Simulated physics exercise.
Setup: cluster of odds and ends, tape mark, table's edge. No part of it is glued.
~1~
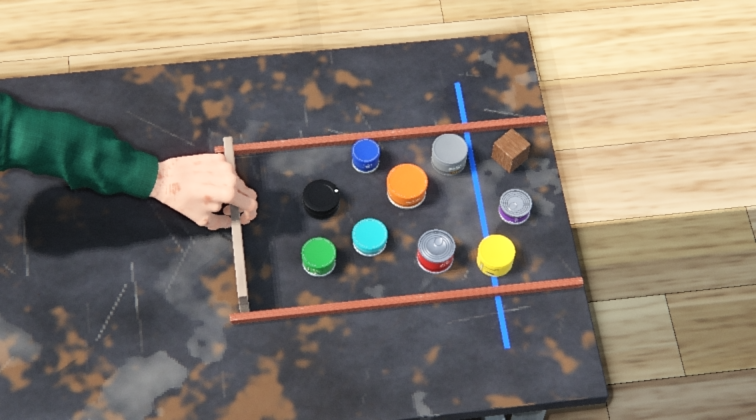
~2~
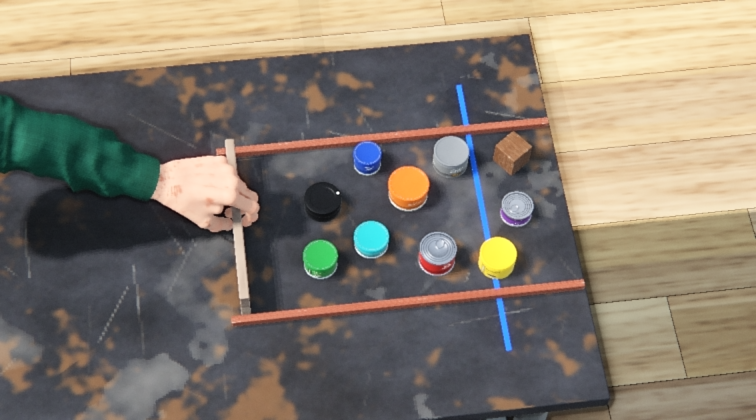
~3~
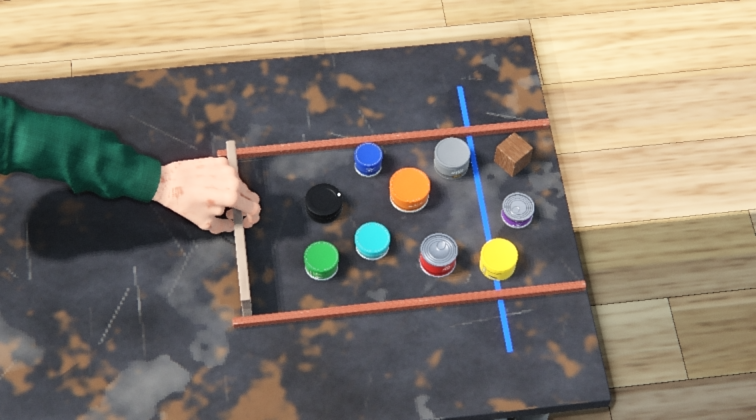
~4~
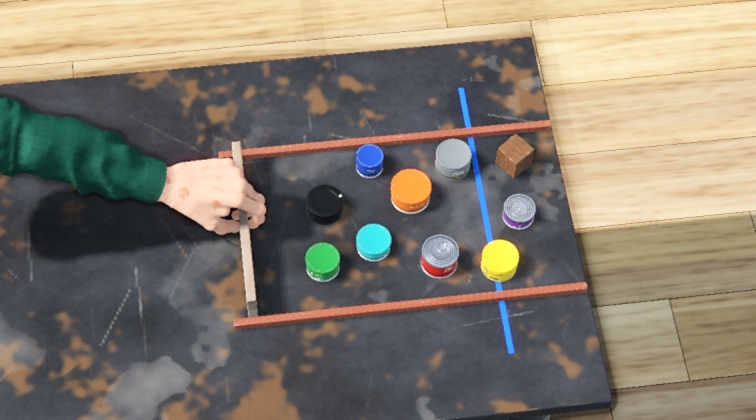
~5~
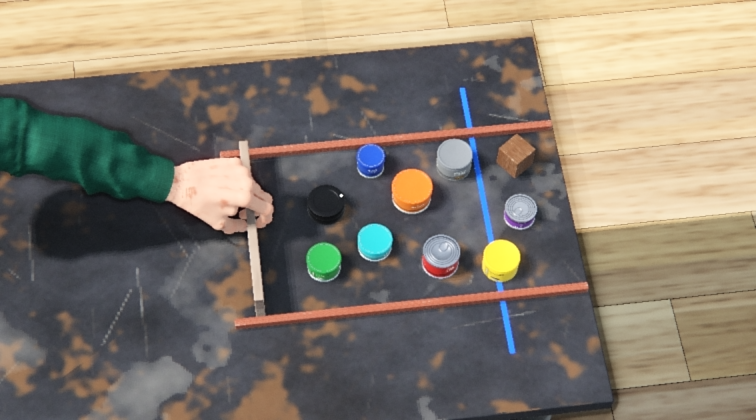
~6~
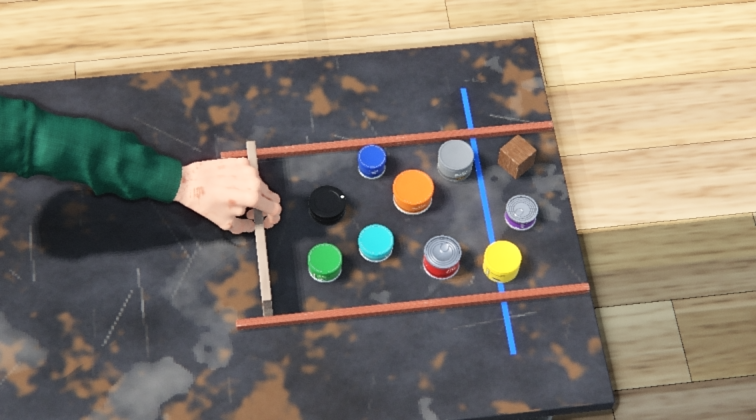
A hand in a green sleeve grips a pale wooden board at the left of a dark, rust-blotched tabletop over a light wood floor, seen from above. Between two reddish rails sit black, green, blue, cyan, orange, grey, red and yellow tubs, with a purple tin and brown block beyond the blue tape at right. The hand slides the board slightly rightward, the tubs stay put, and the view drifts very slightly.
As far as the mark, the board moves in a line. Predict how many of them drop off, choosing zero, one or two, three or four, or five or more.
Zero drop off.
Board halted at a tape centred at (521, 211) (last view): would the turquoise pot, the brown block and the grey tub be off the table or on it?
The turquoise pot is still there; as for the brown block, it is no longer there; and the grey tub is still there.
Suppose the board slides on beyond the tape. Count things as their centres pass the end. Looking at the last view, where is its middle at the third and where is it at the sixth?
The middle is near (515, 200) first and near (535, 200) after.
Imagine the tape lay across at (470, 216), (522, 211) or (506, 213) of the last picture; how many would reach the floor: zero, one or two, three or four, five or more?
Lab note - count at each of the three spots: Zero; three or four; either one or two.
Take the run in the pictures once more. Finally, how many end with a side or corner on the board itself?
It touches 4.
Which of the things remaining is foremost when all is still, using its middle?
Yellow tub.
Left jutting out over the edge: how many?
The number would be 2.
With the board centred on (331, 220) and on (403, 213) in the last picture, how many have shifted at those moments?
Respectively 3 and 7.
Early on, none off yet; brown block at rest near (517, 157); purple tin at rest near (521, 213); yellow tub at rest near (502, 262).
A while later, none off yet; brown block at rest near (519, 157); purple tin at rest near (521, 213); yellow tub travelled about its own width near (542, 267).
Finally, the number that fall off is zero.
